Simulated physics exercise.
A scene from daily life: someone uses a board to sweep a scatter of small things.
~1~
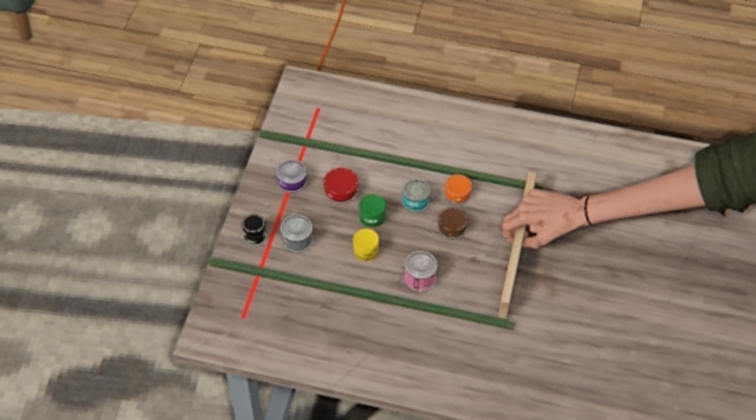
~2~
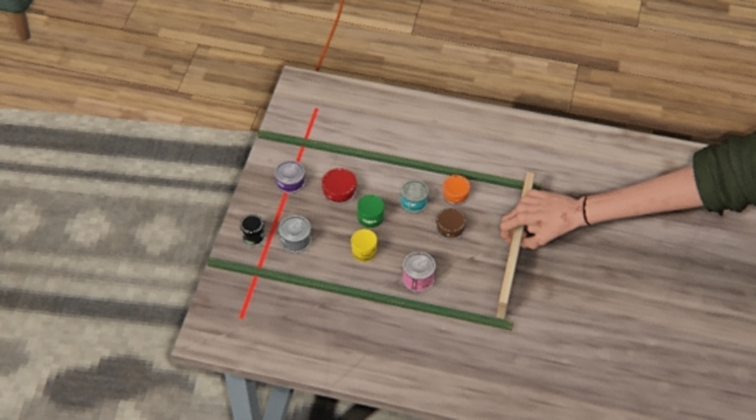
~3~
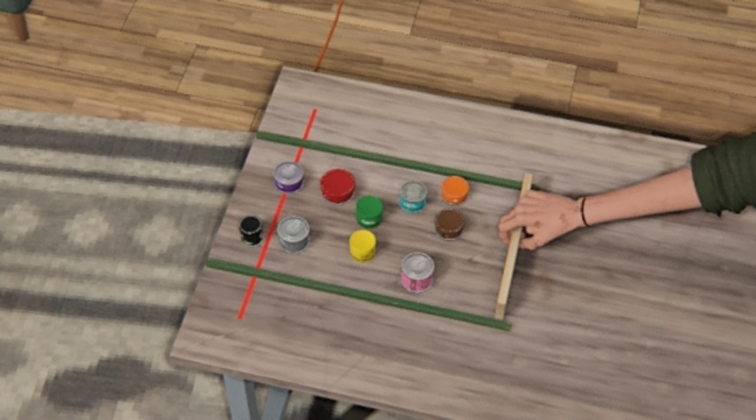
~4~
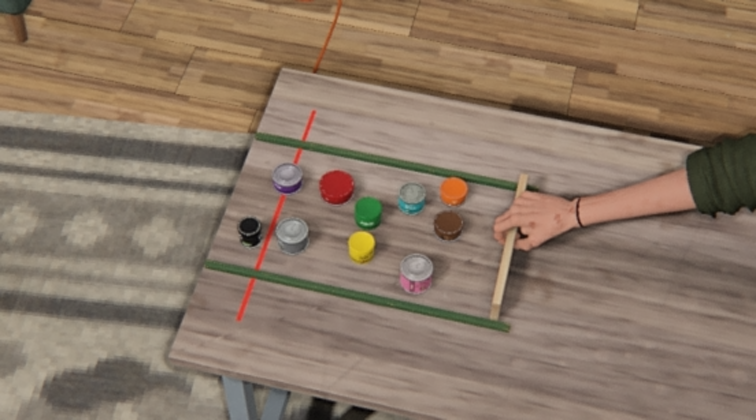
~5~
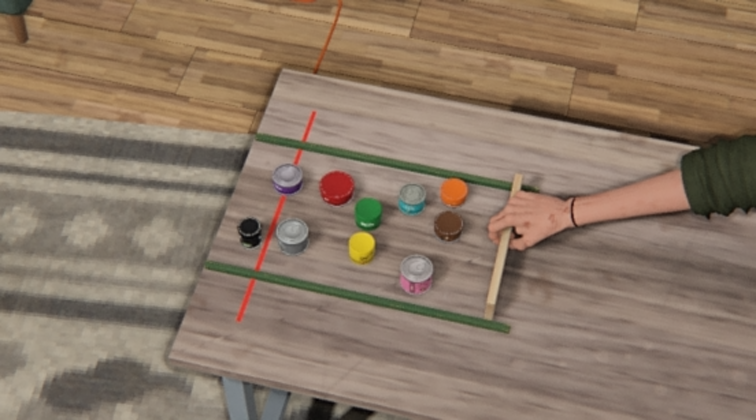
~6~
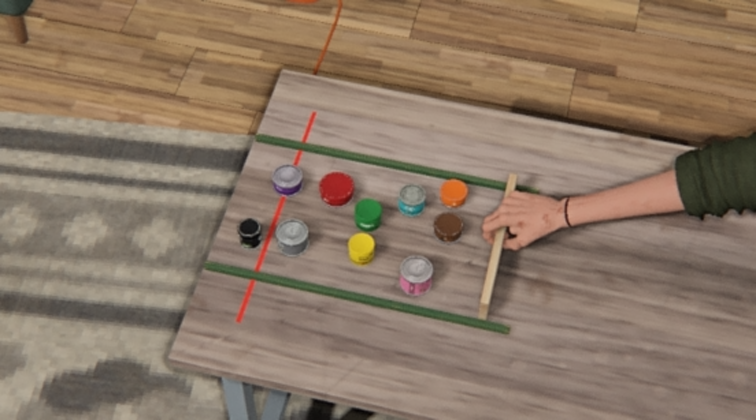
A hand gripping a pale wooden board at first holds it almost still on a wooden table, between two green strips, then slides it slightly left toward a scatter of small colourful pots. The pots show no clear movement of their own, with the black one remaining left of the red line.
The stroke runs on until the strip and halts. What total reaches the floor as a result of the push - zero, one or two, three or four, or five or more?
Looks like the tally of pieces that topple off is one or two there.
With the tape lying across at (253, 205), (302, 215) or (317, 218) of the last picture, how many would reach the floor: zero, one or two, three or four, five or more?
In order: Five or more, none, zero.
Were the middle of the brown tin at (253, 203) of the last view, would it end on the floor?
From that start the object is safe.
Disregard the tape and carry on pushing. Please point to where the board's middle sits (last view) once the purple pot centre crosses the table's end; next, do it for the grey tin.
The middle is at (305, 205) when it's the purple pot, and at (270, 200) when it's the grey tin.
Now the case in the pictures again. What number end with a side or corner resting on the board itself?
At rest, 5 are in contact.
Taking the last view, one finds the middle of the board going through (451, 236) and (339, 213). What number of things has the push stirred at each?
I count 2 first and 9 after.
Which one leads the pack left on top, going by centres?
Red tin.
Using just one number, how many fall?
Fallen: 2.
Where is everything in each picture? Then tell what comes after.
The first frame shows black tin (254, 230); purple pot (292, 177); grey tin (297, 234); board (518, 244); tape (283, 206).
The second frame shows purple pot (290, 177); green tub (371, 212).
The third frame shows grey tin (294, 235); board (515, 245).
The fourth frame shows black tin (250, 233); yellow tub (362, 248).
The fifth frame shows purple pot (288, 180); turquoise tin (412, 200).
The sixth frame shows black tin (250, 234); purple pot (288, 181); grey tin (293, 238); board (498, 245); tape (279, 210).
Soon after, none off yet; black tin at rest near (250, 234); purple pot at rest near (288, 181); grey tin at rest near (293, 238).
After that, none off yet; black tin moving near (243, 234); purple pot displaced about its own width near (256, 175); grey tin displaced about its own width near (271, 232).
In the end, the number that fall off is one or two; gone, purple pot and black tin.
